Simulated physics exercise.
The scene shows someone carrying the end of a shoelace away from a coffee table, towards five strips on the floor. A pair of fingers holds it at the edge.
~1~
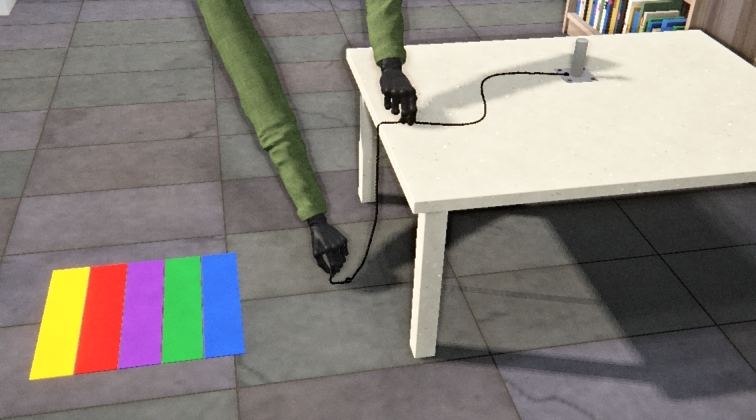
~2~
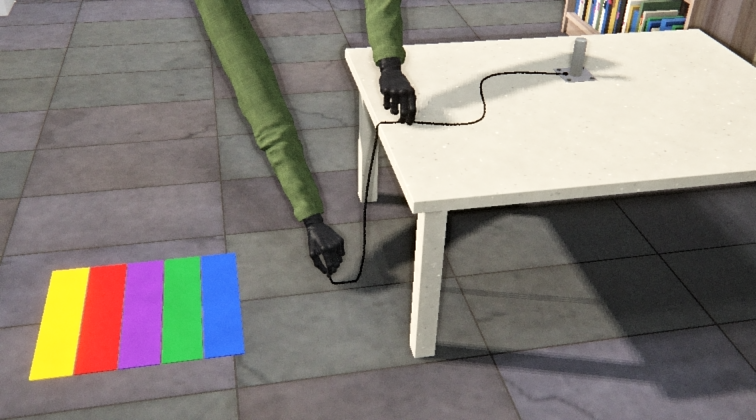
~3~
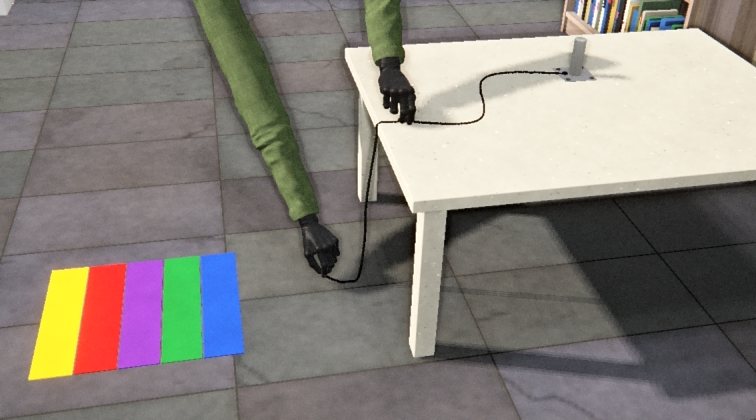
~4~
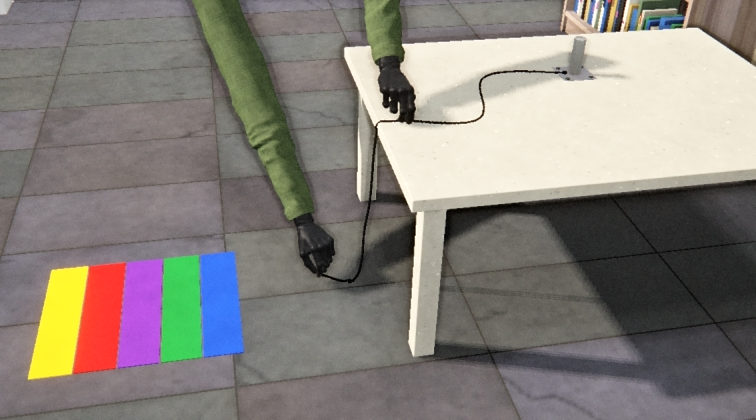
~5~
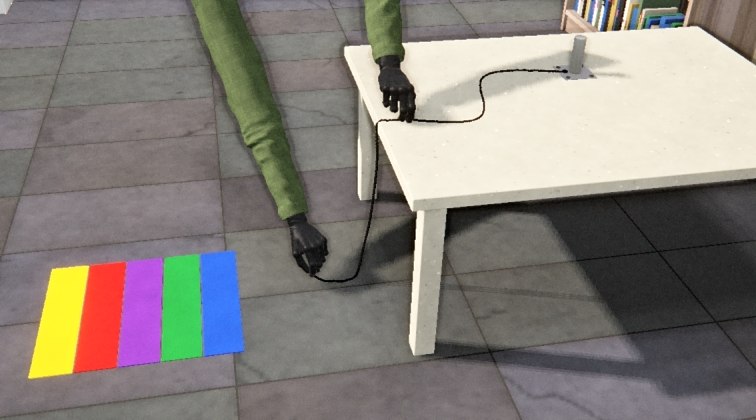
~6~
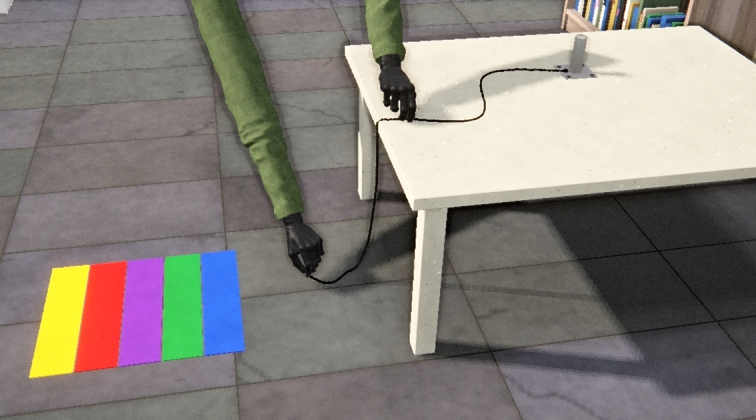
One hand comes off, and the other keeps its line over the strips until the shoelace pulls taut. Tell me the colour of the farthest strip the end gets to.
The farthest it gets is purple.
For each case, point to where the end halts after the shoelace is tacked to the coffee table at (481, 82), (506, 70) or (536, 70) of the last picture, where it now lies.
About (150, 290), (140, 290) and (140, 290).
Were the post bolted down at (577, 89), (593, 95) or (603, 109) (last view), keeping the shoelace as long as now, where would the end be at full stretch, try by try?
Pixels, try by try: About (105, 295), (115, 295), (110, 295).
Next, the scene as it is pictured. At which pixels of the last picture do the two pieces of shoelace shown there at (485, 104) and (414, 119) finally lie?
Point one to (433, 99), point two to (348, 131).
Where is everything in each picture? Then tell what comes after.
End (330, 273); blue (224, 335); green (183, 340); purple (141, 345); red (99, 350); yellow (55, 355), in the first frame.
End (327, 273); shoelace through (531, 73) (481, 90) (472, 123) (388, 123) (366, 195) (363, 259), in the second frame.
End (322, 273), in the third frame.
End (317, 273); shoelace through (530, 72) (480, 88) (471, 122) (387, 122) (371, 193) (362, 258), in the fourth frame.
End (310, 273), in the fifth frame.
End (306, 273); shoelace through (531, 70) (481, 87) (472, 120) (388, 120) (376, 192) (362, 257), in the sixth frame.
Early on, end near (208, 283); over blue.
Midway, end near (162, 288); over green.
At the end of the slack, end near (133, 292); over purple. The end stops over the purple strip.
